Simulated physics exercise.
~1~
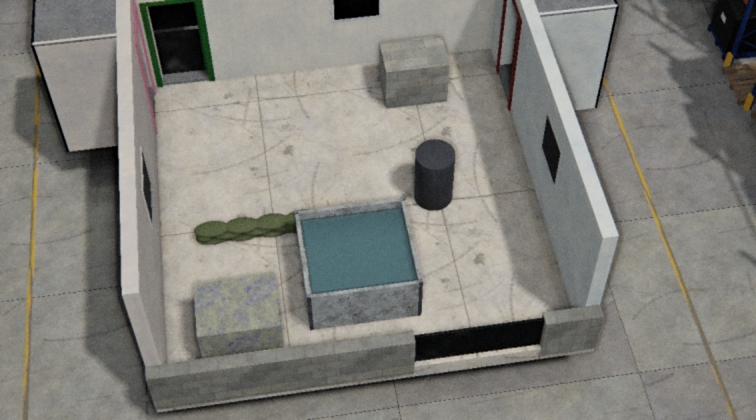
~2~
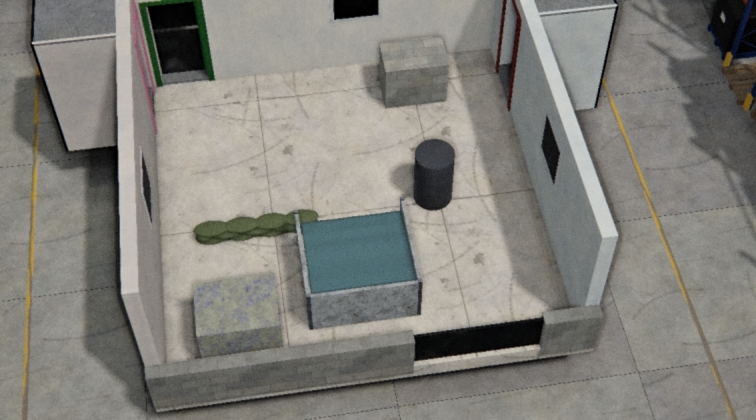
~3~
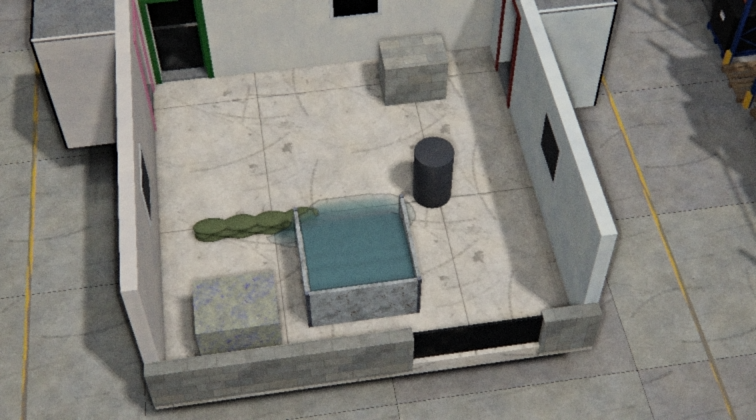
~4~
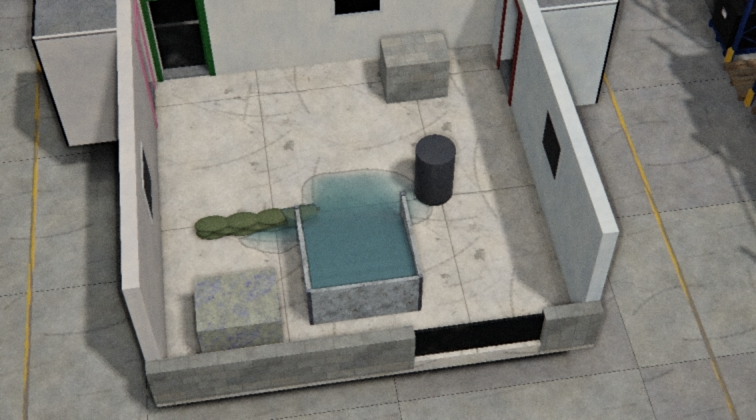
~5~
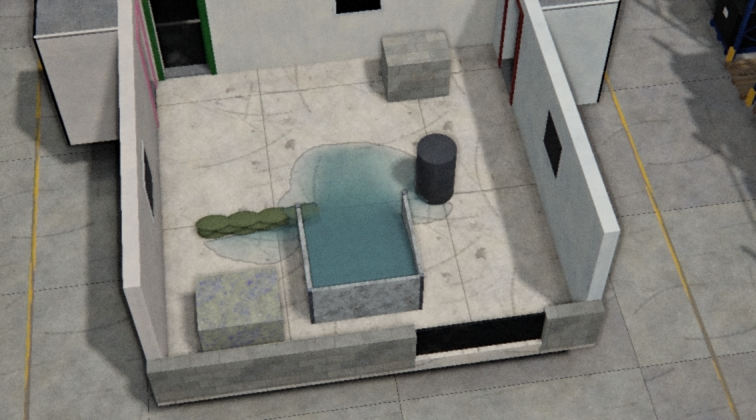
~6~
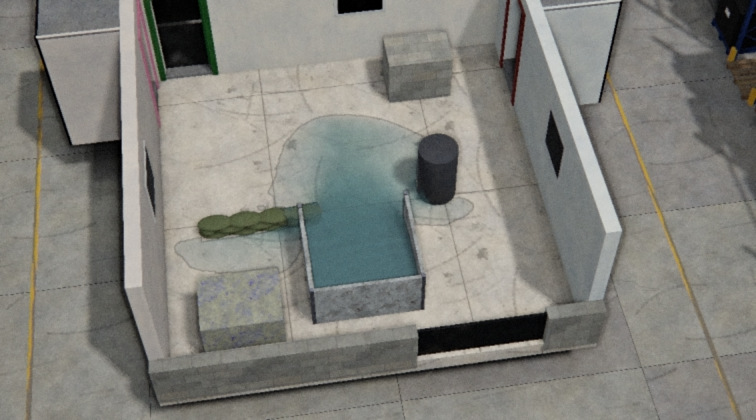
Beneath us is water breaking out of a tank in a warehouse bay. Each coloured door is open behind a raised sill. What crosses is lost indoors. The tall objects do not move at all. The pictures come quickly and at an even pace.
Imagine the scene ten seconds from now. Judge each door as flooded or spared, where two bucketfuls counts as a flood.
The green door is flooded, the red door is spared, the pink door is spared.
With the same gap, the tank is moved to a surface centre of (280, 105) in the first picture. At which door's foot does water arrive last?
That would be the red one, I say.
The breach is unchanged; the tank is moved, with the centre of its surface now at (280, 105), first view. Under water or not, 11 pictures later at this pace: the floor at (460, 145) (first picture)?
At that place: Not flooded.
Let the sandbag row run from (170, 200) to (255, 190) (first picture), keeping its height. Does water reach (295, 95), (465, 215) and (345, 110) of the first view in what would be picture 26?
Point by point: Inundated; no flooding; inundated.
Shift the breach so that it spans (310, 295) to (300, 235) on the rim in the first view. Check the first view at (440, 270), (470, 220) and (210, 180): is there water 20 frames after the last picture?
Bone-dry, bone-dry, submerged.
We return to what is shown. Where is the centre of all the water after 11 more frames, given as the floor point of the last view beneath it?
(350, 166).
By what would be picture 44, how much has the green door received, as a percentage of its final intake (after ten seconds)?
I'd put it at about 85 per cent.
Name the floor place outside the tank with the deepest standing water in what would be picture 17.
About (368, 60).
A moment on, water covers 45 % of the floor; the green door not reached, the red door not reached, the pink door not reached.
Next, water covers 55 % of the floor; the green door wet at the sill, nothing in, the red door wet at the sill, nothing in, the pink door not reached.
Then, water covers 65 % of the floor; the green door under two buckets in, the red door wet at the sill, nothing in, the pink door under two buckets in.
Later, water covers 90 % of the floor; the green door over two buckets in, the red door wet at the sill, nothing in, the pink door under two buckets in.
In the end, water covers 95 % of the floor; the green door far over two buckets in, the red door wet at the sill, nothing in, the pink door under two buckets in.
